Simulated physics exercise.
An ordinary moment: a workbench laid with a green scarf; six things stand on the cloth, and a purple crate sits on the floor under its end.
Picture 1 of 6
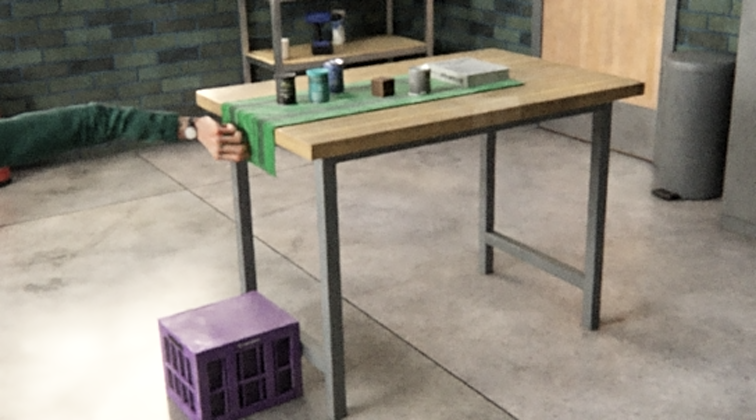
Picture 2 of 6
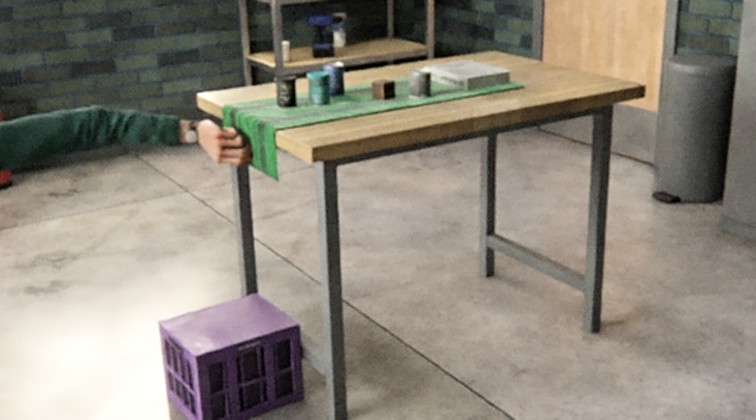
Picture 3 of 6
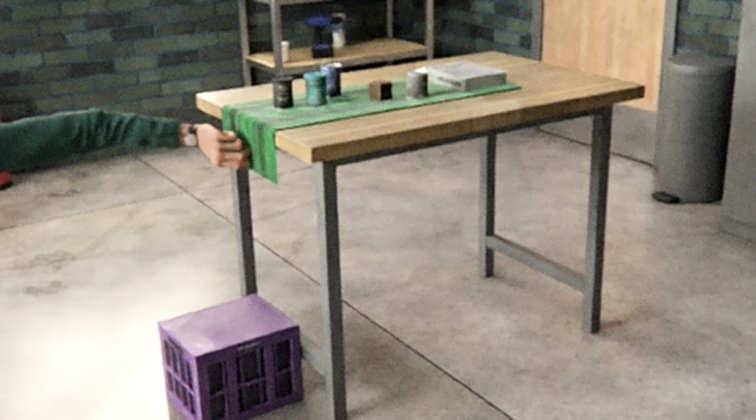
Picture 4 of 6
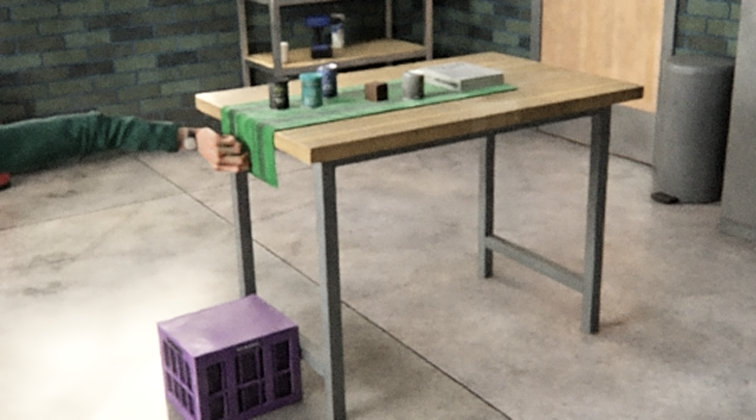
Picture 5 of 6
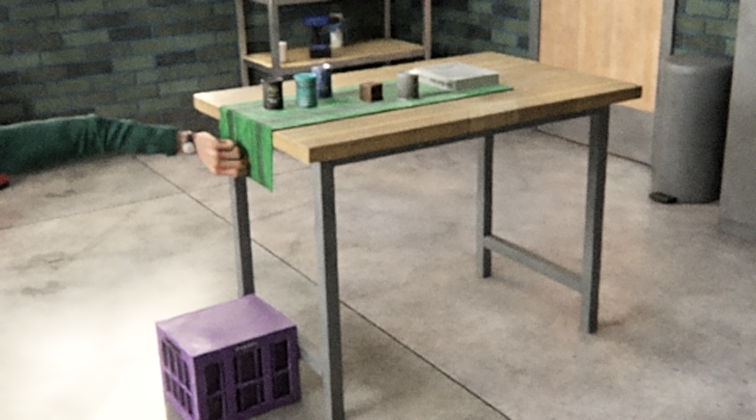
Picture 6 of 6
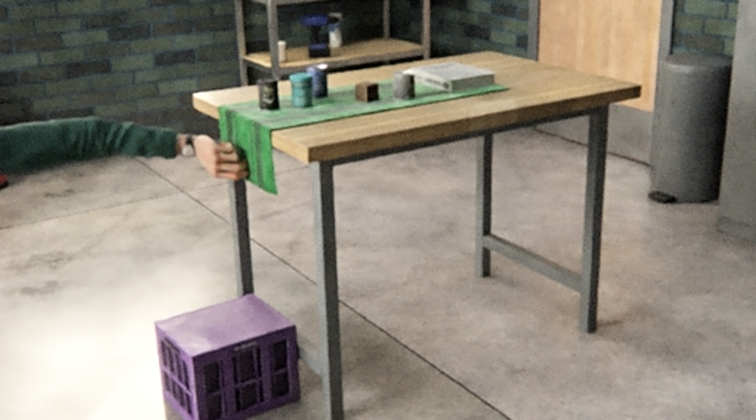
A hand in a green sleeve gripped the end of a green cloth and slowly drew it a little way down over the workbench's left edge, the small cans, brown cube and grey can shifting left with it.
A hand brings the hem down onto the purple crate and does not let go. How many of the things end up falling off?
Lost: Four.
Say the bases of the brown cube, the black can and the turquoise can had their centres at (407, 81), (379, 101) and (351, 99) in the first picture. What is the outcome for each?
Looking at each one, the brown cube remains in position, the black can drops away and the turquoise can drops away.
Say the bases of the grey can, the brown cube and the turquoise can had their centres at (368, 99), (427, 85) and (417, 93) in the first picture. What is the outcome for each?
Short version: Grey can drops, brown cube stays, turquoise can stays.
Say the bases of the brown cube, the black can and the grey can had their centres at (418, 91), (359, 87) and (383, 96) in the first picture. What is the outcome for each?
The brown cube ends up still aboard; the black can ends up knocked off; the grey can ends up knocked off.
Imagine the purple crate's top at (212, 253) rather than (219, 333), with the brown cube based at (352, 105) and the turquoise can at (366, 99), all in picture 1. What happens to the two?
Brown cube stays, turquoise can stays.
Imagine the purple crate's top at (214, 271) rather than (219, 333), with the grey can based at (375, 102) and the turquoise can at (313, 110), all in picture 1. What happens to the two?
Looks like the grey can hangs in there, and the turquoise can ends up down.
Soon after, hem near (248, 204); all still up.
After that, hem near (250, 246); black can and turquoise can gone.
And then, hem near (252, 304); black can, turquoise can, blue can and brown cube gone.
In the end, hem on the crate; black can, turquoise can, blue can and brown cube gone. It carries off four.
